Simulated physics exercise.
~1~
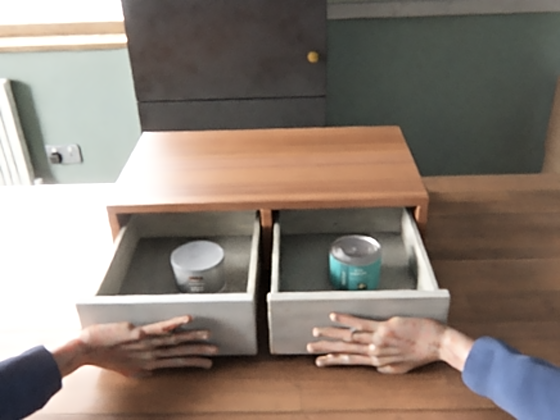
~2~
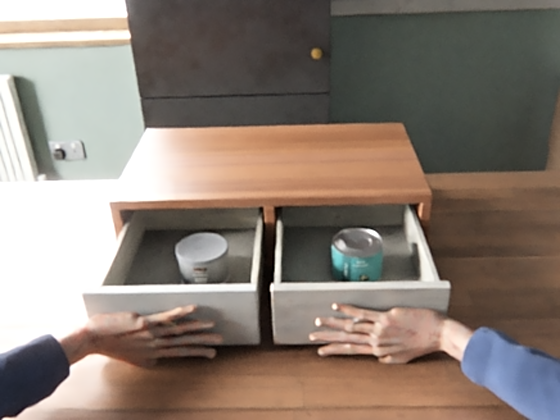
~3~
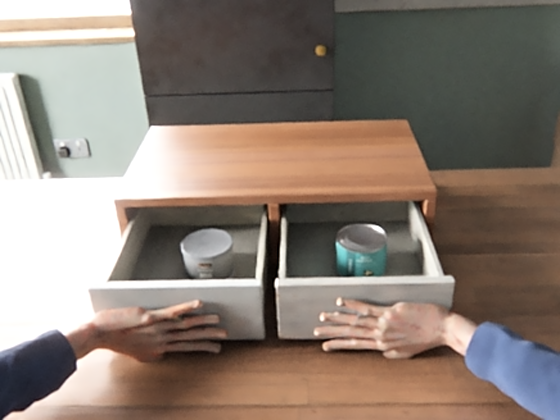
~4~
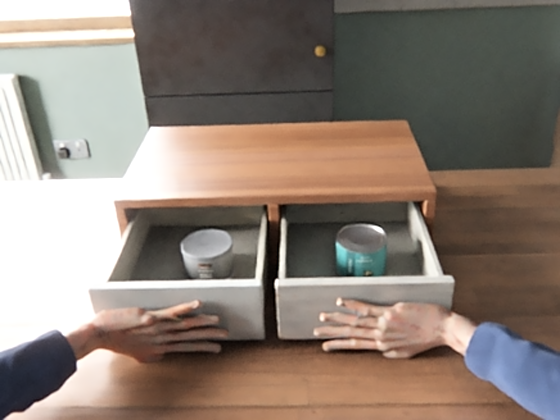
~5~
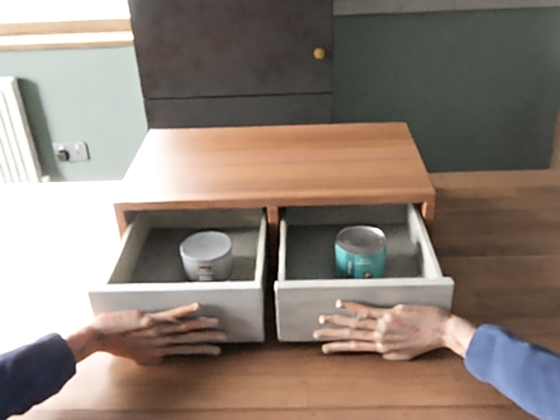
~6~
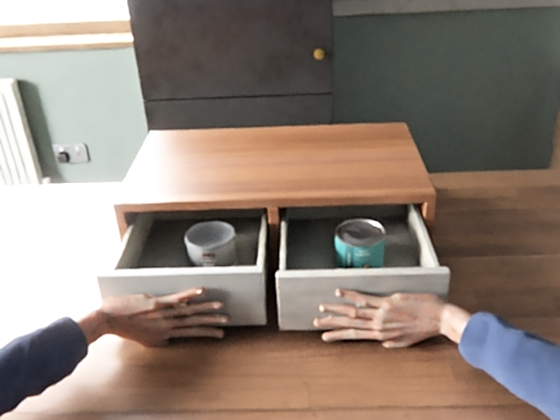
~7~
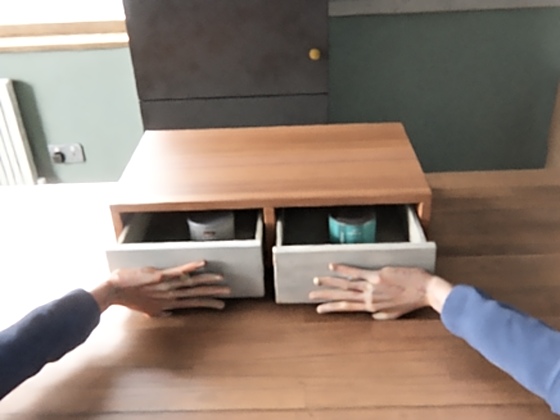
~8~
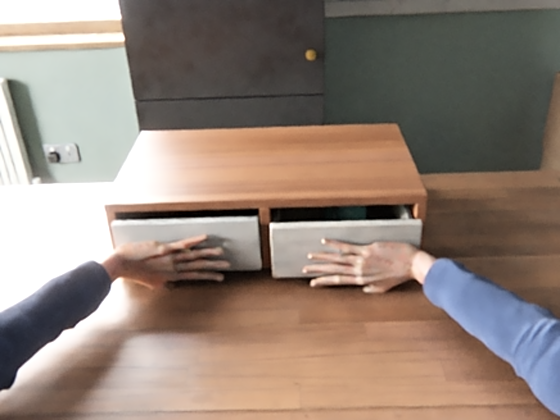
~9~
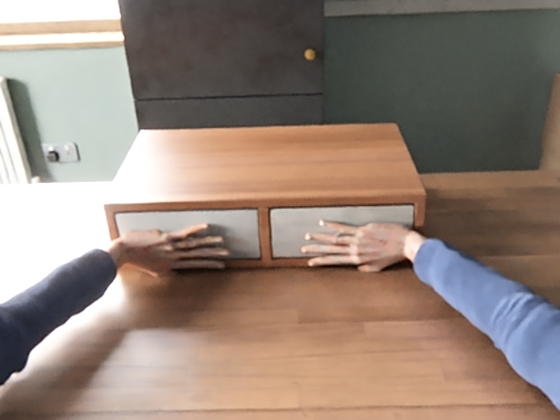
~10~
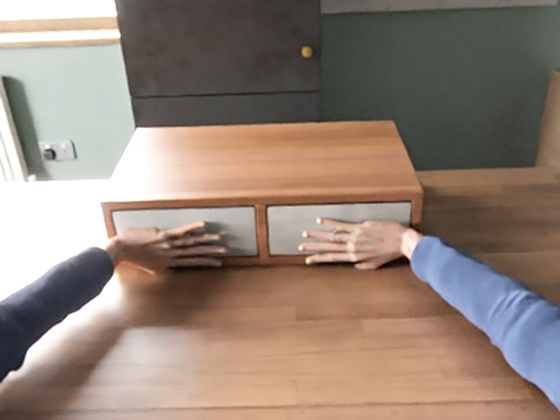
Two open drawers in a low wooden chest, the left holding a grey pot and the right a turquoise one, stayed still at first under a pair of hands, then slid in together as the hands pushed, until both were fully closed.
